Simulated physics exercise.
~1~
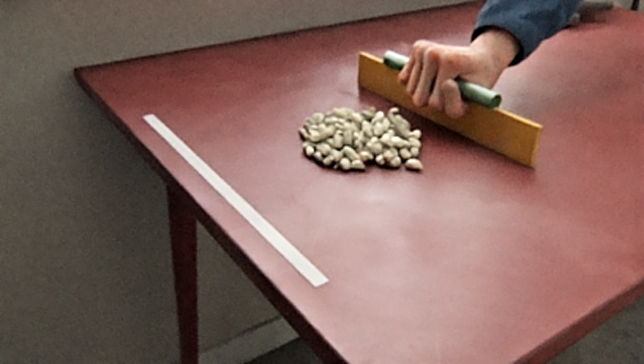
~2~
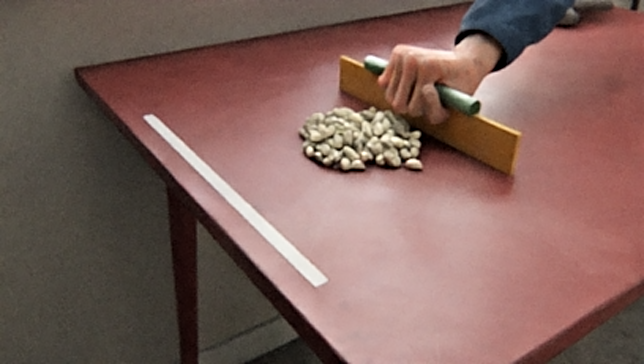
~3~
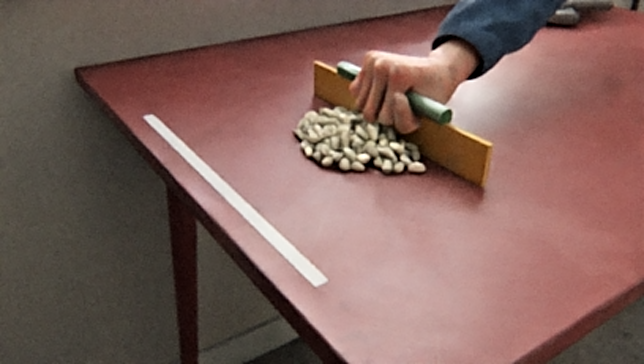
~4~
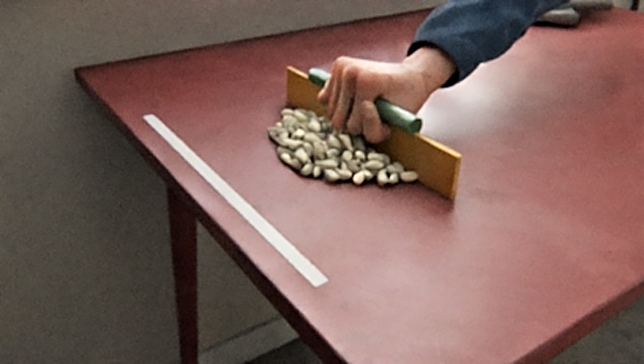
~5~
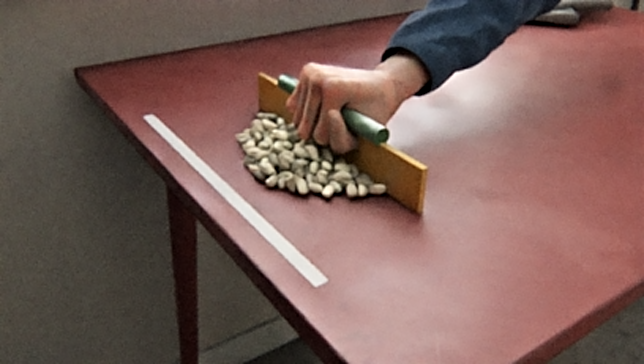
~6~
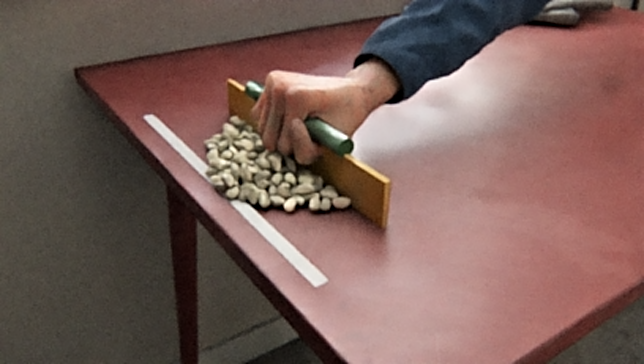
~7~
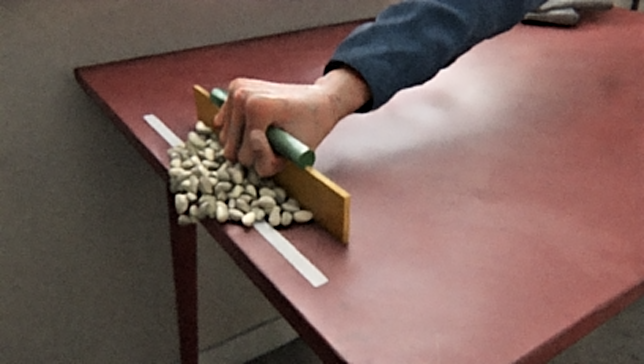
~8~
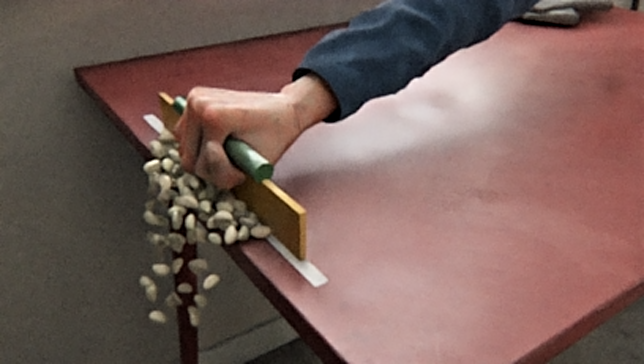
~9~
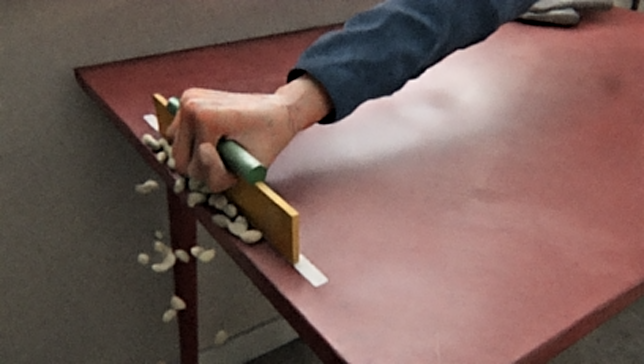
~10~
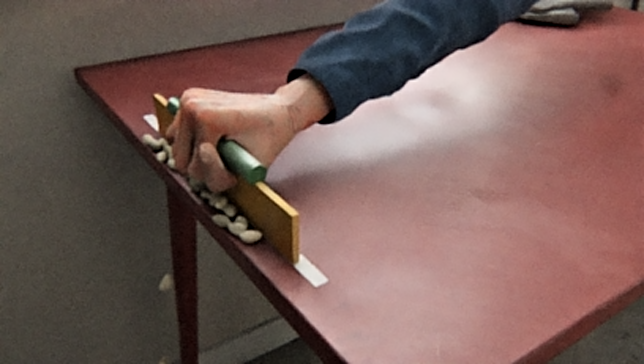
A hand gripping a scraper by its green handle pushed a heap of small pale pebble-like pieces leftward across a red table, stopping at the white tape after most had tumbled off the edge, with a few left along the rim.
